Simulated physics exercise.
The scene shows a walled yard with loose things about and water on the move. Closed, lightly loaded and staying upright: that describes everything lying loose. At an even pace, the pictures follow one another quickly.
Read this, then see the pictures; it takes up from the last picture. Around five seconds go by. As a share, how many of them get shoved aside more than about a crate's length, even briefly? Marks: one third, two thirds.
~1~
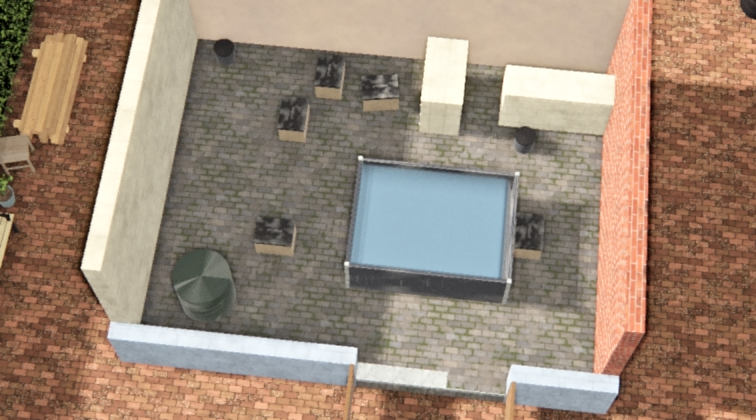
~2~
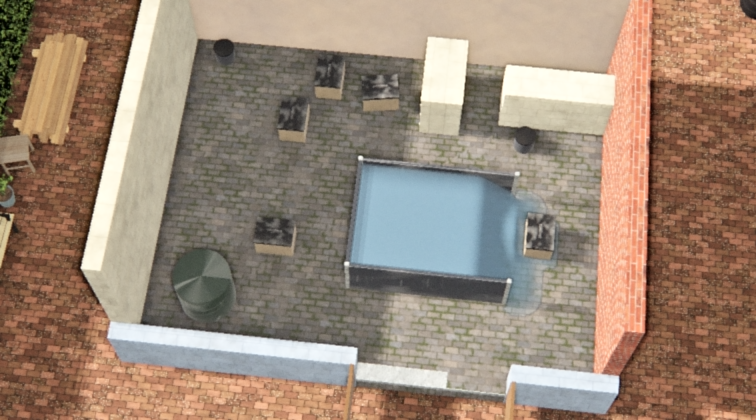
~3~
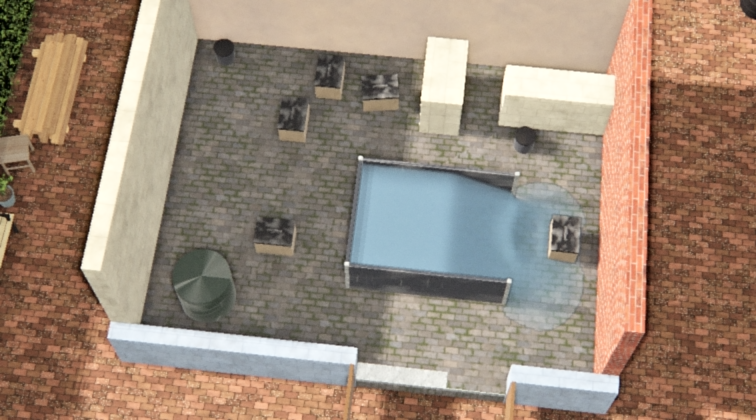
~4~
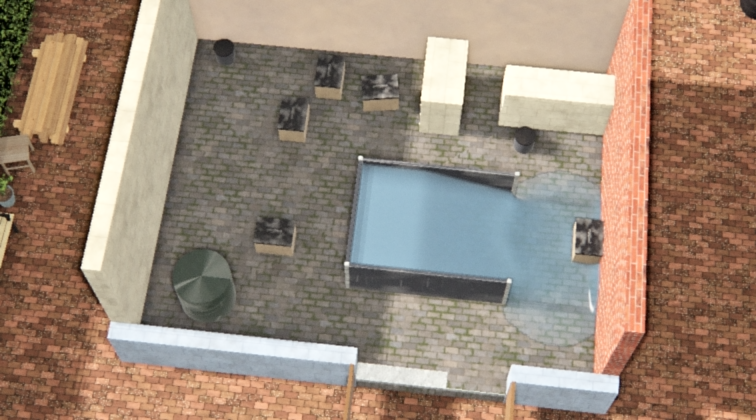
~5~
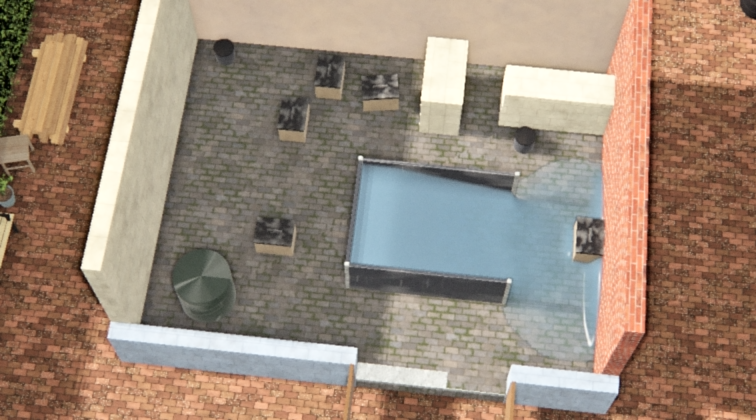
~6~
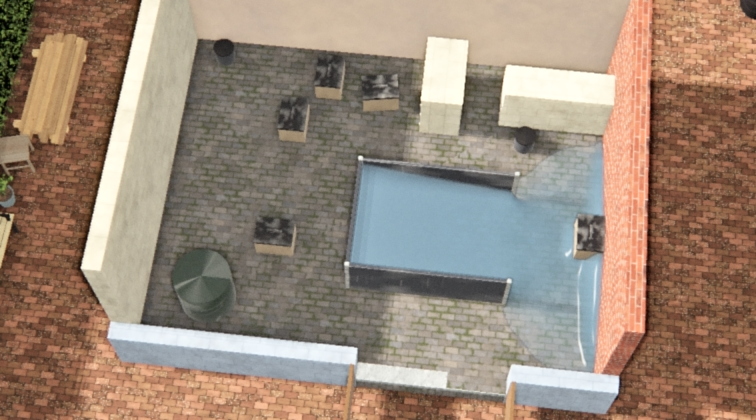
The result is a share of a third to two thirds.
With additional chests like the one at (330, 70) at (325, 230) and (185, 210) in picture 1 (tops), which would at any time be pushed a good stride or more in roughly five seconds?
First remains in place, second remains in place.
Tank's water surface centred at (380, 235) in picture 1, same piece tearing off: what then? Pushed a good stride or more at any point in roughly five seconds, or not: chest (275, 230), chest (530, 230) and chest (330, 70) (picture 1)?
Result per object - stayed close, went far, stayed close.
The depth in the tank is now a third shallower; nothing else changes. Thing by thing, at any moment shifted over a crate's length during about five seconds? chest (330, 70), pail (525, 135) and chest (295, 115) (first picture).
In that order: Under that, swept aside, never so far.
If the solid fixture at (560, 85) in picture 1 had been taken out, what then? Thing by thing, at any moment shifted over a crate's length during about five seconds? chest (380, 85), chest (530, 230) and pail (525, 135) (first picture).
Result, listed order: Hardly budged / knocked clear / knocked clear.
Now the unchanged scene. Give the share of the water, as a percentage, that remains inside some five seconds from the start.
I make it 92 percent.
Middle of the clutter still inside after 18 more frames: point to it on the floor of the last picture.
Their centre sits close to (326, 125) on the floor of the last picture.
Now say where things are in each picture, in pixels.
A chest at (530, 231) rests on the ground; a pail at (526, 136) rests on the ground; 0 of 7 have shifted, in the first picture.
A chest at (541, 231), on the bottom, close to its start; a pail at (526, 136) rests on the ground; 1 of 7 have shifted, in the second picture.
A chest at (566, 234) rests on the ground, a stride from its start; a pail at (526, 136), on the bottom; 1 of 7 have shifted, in the third picture.
A chest at (590, 237) rests on the ground, a stride from its start; a pail at (526, 136) rests on the ground; 1 of 7 have shifted, in the fourth picture.
A chest at (591, 236), afloat, a stride from its start; a pail at (526, 136), on the bottom; 1 of 7 have shifted, in the fifth picture.
A chest at (592, 232), afloat, a stride from its start; a pail at (526, 136), on the bottom; 1 of 7 have shifted, in the sixth picture.
A moment on, 1 of 7 are well off their spots; 1 afloat.
Next, 2 of 7 are well off their spots; 2 afloat.
Later, 2 of 7 are well off their spots; 2 afloat.
In the end, 3 of 7 are well off their spots, and 3 have been at some point; 2 afloat.
